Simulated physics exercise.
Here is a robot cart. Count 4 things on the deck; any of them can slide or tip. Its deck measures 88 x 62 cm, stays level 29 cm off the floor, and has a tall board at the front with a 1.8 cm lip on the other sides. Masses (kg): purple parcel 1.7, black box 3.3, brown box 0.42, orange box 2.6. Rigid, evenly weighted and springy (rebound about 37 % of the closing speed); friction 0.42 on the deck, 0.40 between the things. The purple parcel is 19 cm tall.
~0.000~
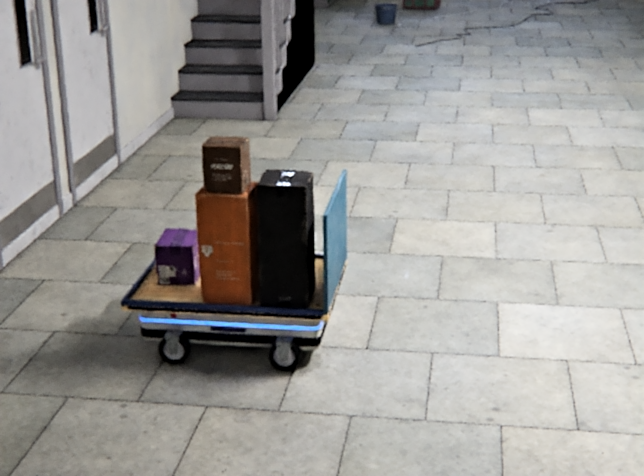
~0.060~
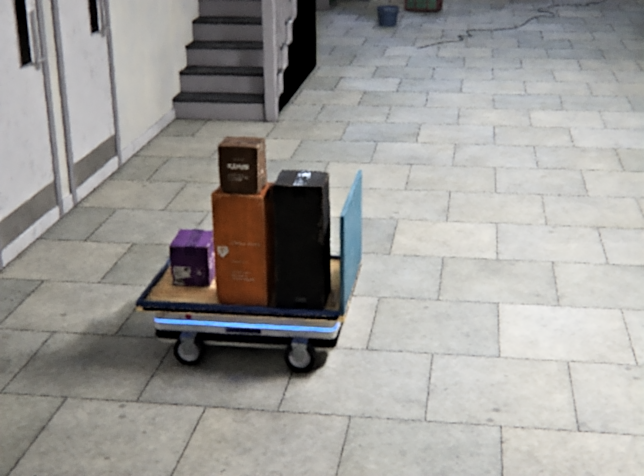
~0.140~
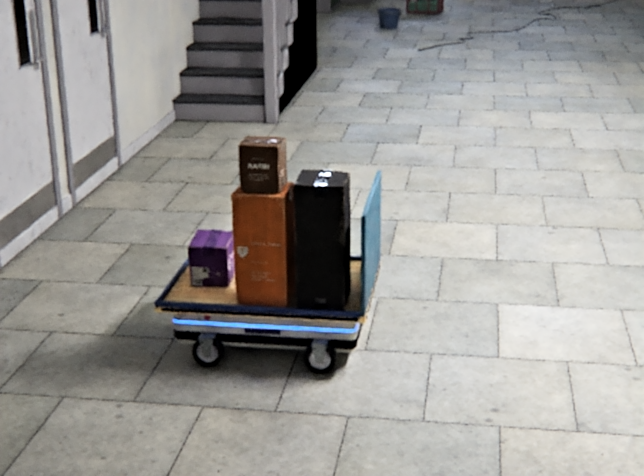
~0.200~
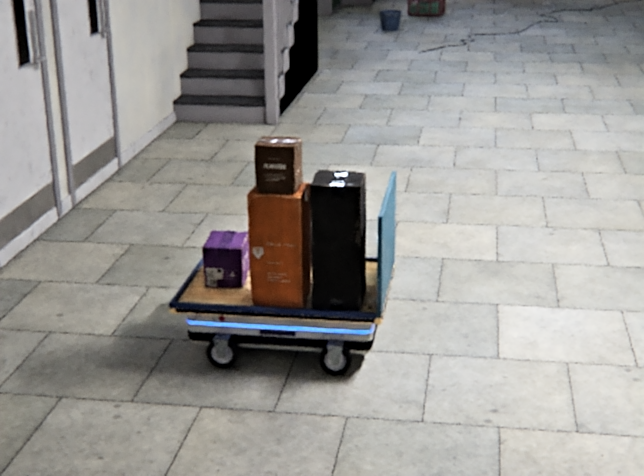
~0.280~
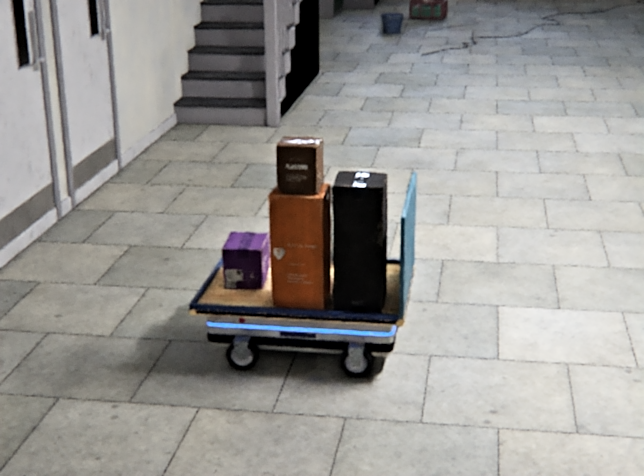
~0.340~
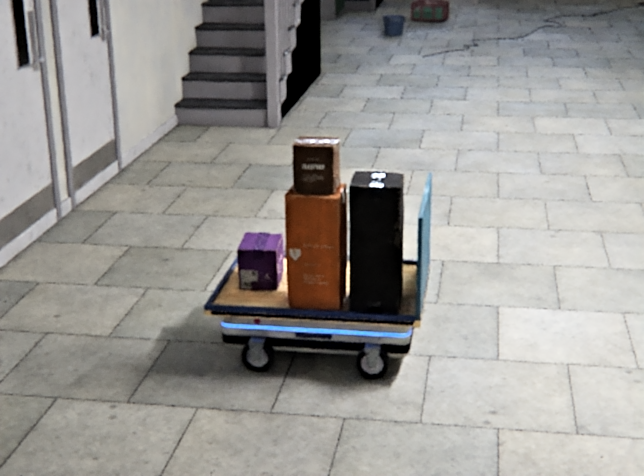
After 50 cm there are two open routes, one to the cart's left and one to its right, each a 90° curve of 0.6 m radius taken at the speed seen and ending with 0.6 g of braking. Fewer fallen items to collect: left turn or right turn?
The safer choice is a clockwise bend.
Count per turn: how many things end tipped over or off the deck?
With a left turn it's 3; with a right turn it's 0.
Turning left. Around 0.94 s, cart 113 cm along, turned 46°; black box at 18° to upright near (546, 206); brown box at 5° to upright; orange box at 5° to upright.
Around 1.74 s, cart 186 cm along, turned 90°, stopped; purple parcel shifted 5 cm near (462, 209).
Around 2.34 s, purple parcel resting near (462, 209); black box resting near (592, 226).
Finally (2.9 s), off the deck, black box, brown box and orange box; purple parcel still in place (within 10 cm). Final places as that camera would see them, purple parcel near (462, 209), black box near (592, 226).
Turning right instead, nothing is lost, 0 of 4 in all.
